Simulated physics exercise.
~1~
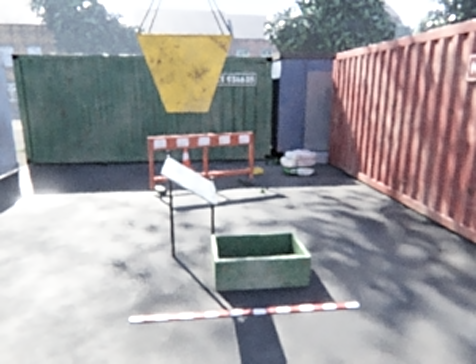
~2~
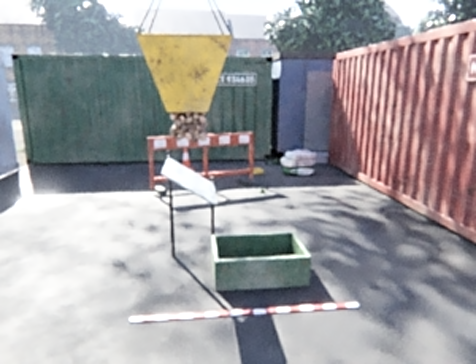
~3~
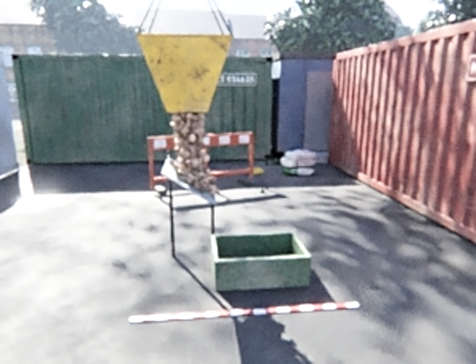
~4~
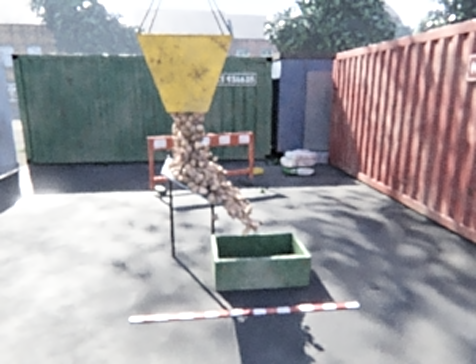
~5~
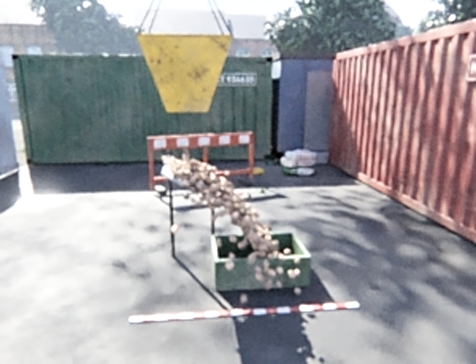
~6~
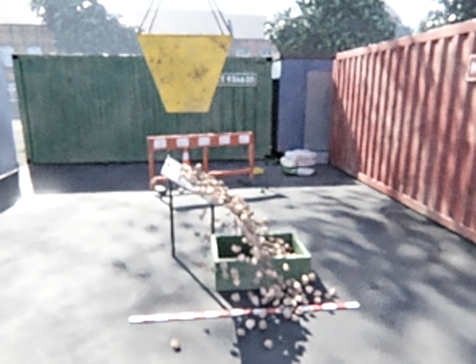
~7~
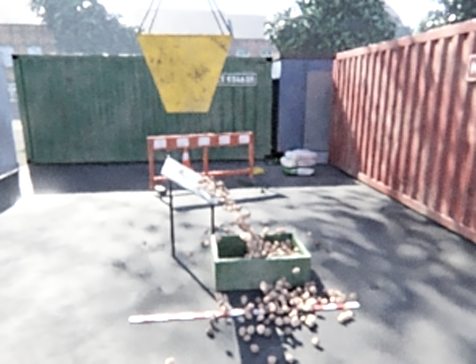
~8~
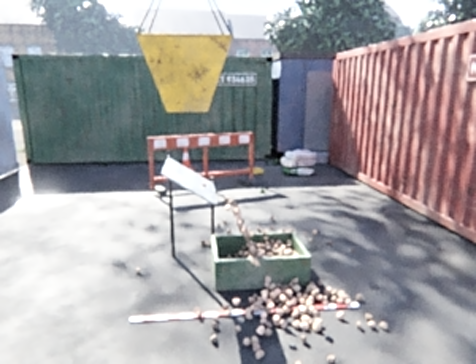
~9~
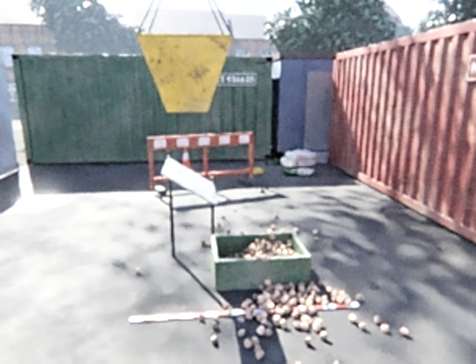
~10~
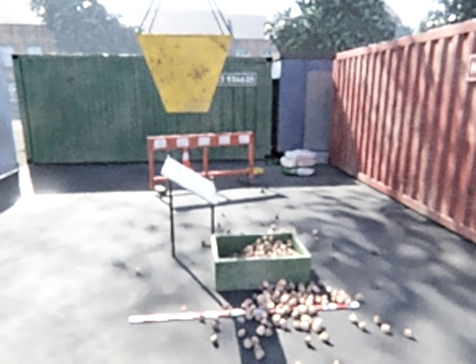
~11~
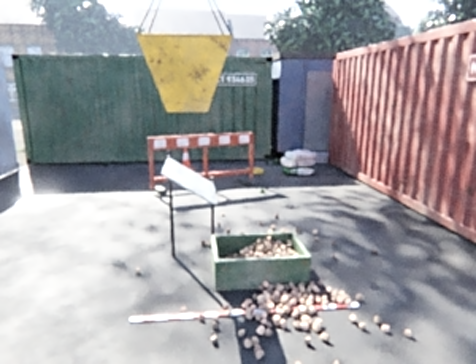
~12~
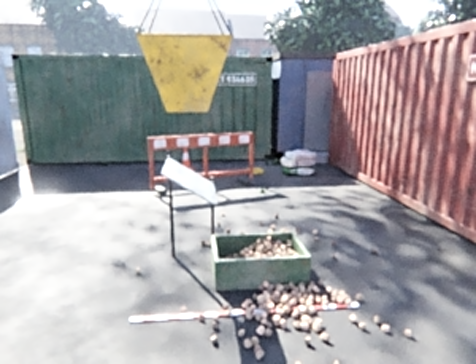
A paved yard lies in sunlight, seen from the side by a still camera, with a green container behind and a red one at right. A yellow skip hangs over a pale sloping chute on thin legs, with an open green bin below it to the right and a red and white striped bar on the ground. Brown stones pour from the skip's bottom onto the chute. They slide down rightward into the bin, and many fly past it. The chute empties, leaving stones in the bin and a scattered pile in front and to the right.
